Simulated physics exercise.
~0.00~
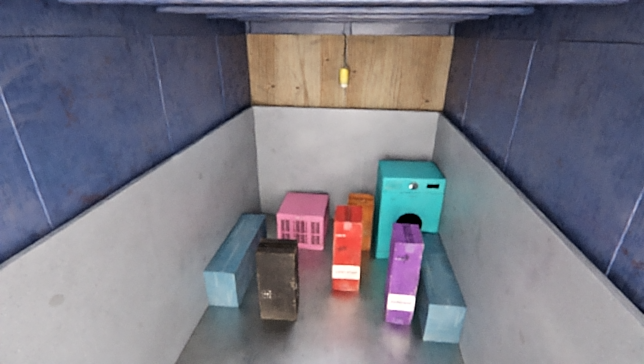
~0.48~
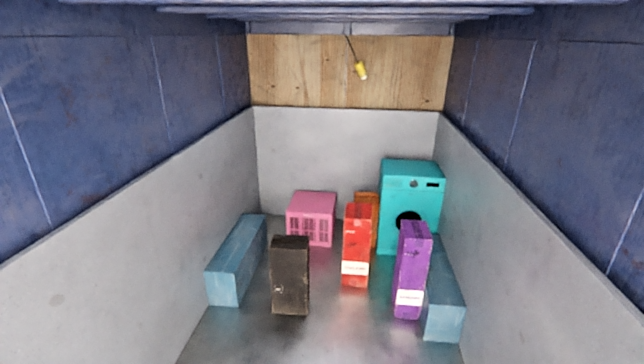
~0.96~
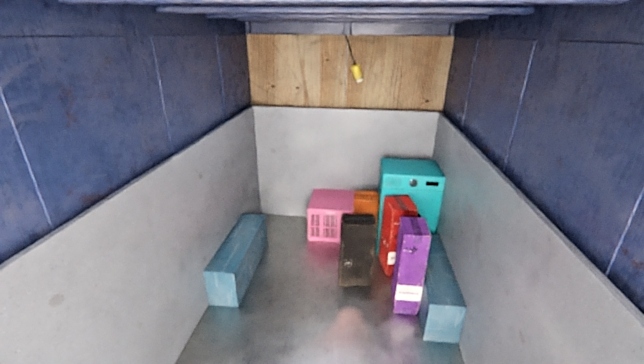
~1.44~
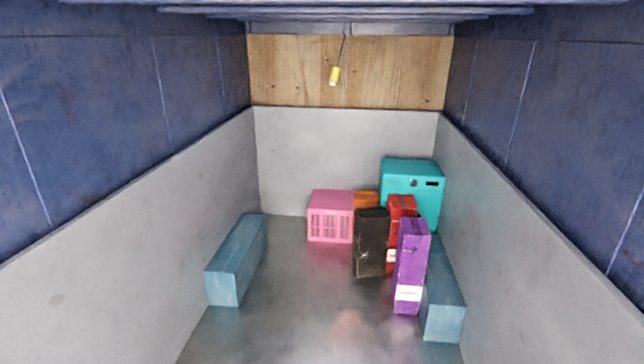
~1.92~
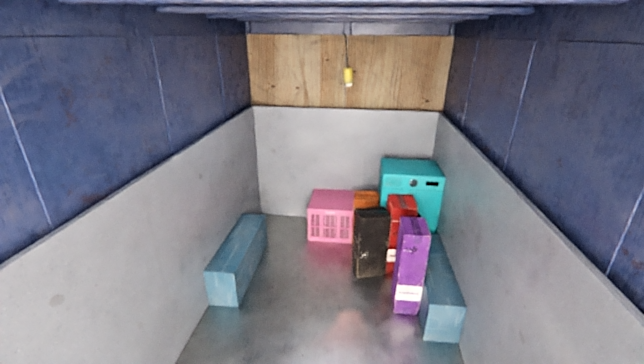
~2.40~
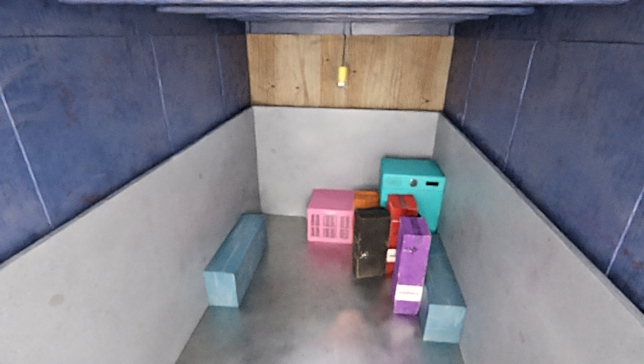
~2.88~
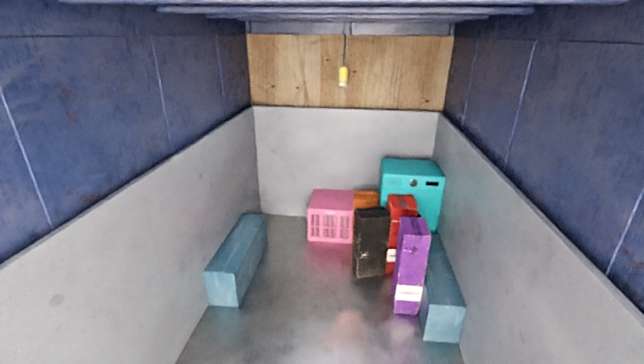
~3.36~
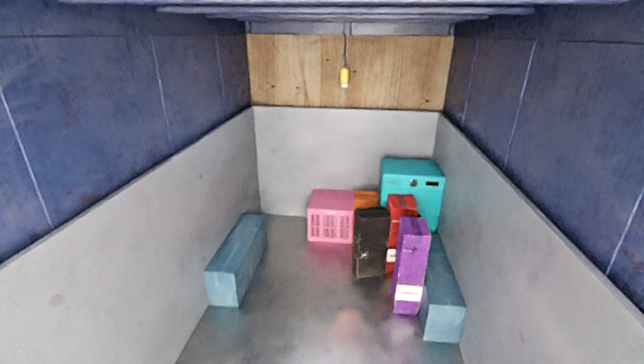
The black, red and pink boxes slide right and stop, still upright, beside the turquoise appliance.
